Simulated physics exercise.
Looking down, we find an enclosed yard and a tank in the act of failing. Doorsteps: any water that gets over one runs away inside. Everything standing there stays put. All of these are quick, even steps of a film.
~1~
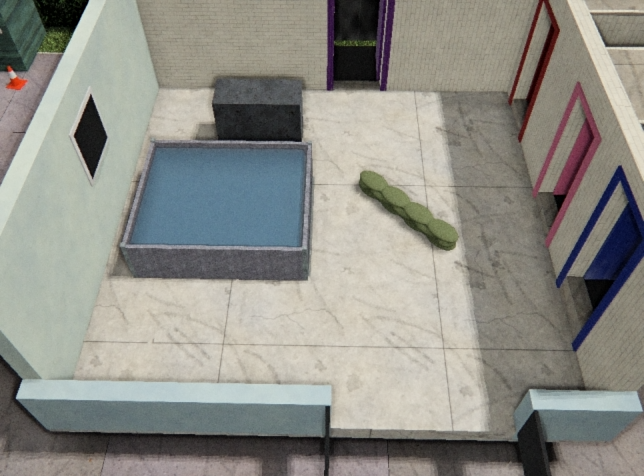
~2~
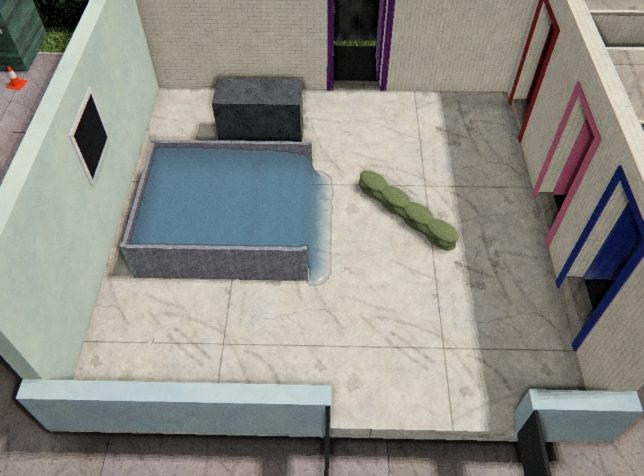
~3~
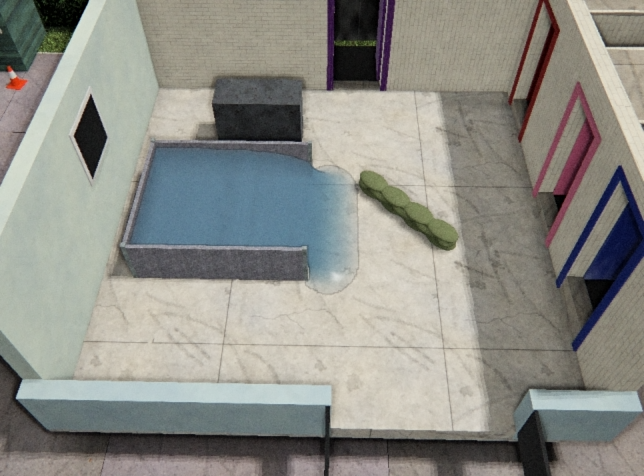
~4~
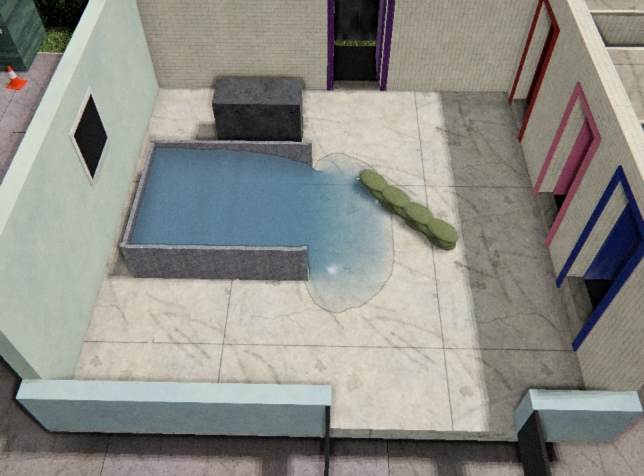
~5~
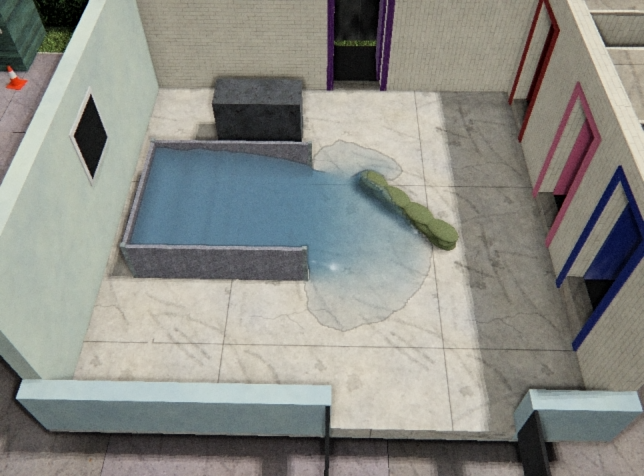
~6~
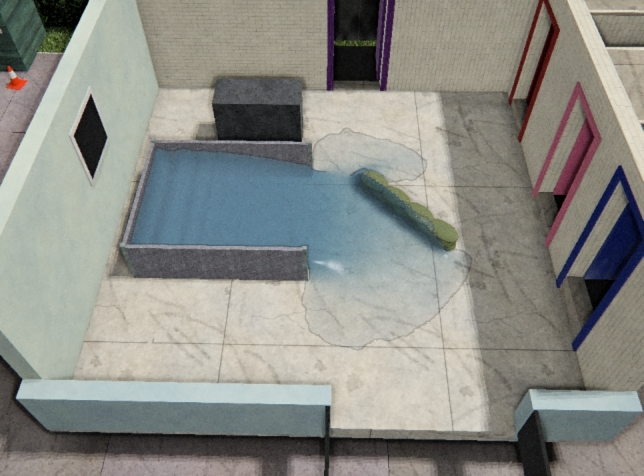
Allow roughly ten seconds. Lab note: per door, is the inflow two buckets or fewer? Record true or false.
Blue door true; red door true; purple door false; pink door true.
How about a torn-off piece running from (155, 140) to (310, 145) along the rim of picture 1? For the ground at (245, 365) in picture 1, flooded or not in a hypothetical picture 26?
Answer: Free of water.
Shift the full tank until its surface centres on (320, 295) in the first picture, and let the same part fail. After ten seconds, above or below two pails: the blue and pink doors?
The blue one overshoots it, the pink one overshoots it.
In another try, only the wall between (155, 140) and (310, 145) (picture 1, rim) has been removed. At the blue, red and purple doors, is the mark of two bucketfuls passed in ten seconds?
Blue door falls short, red door exceeds the limit, purple door exceeds the limit.
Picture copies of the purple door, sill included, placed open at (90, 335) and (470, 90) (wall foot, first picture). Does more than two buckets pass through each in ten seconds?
As listed, these two doors: Remains within bounds, breaks the limit.
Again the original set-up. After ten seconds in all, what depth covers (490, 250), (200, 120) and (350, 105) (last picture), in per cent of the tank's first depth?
About 6, 2 and 12 per cent.
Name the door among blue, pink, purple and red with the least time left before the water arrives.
The blue door.
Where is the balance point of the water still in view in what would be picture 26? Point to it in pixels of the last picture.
I'd say near (393, 244).
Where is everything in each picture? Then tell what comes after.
In the first picture, the water tank at (224, 195) is whole and still.
In the second picture, water pours out at (306, 213) and has run to (311, 283).
In the third picture, the front is at (327, 290), out from the gap at (306, 215).
In the fourth picture, water pours out at (306, 217) and has run to (356, 301).
In the fifth picture, water pours out at (306, 217) and has run to (417, 281).
In the sixth picture, water pours out at (306, 217) and has run to (463, 265).
A moment on, water covers 35 % of the floor; the blue door wet at the sill, nothing in, the red door not reached, the purple door not reached, the pink door not reached.
Next, water covers 55 % of the floor; the blue door wet at the sill, nothing in, the red door wet at the sill, nothing in, the purple door under two buckets in, the pink door wet at the sill, nothing in.
Then, water covers 55 % of the floor; the blue door wet at the sill, nothing in, the red door wet at the sill, nothing in, the purple door over two buckets in, the pink door wet at the sill, nothing in.
Later, water covers 65 % of the floor; the blue door under two buckets in, the red door under two buckets in, the purple door far over two buckets in, the pink door wet at the sill, nothing in.
In the end, water covers 85 % of the floor; the blue door under two buckets in, the red door under two buckets in, the purple door far over two buckets in, the pink door wet at the sill, nothing in.
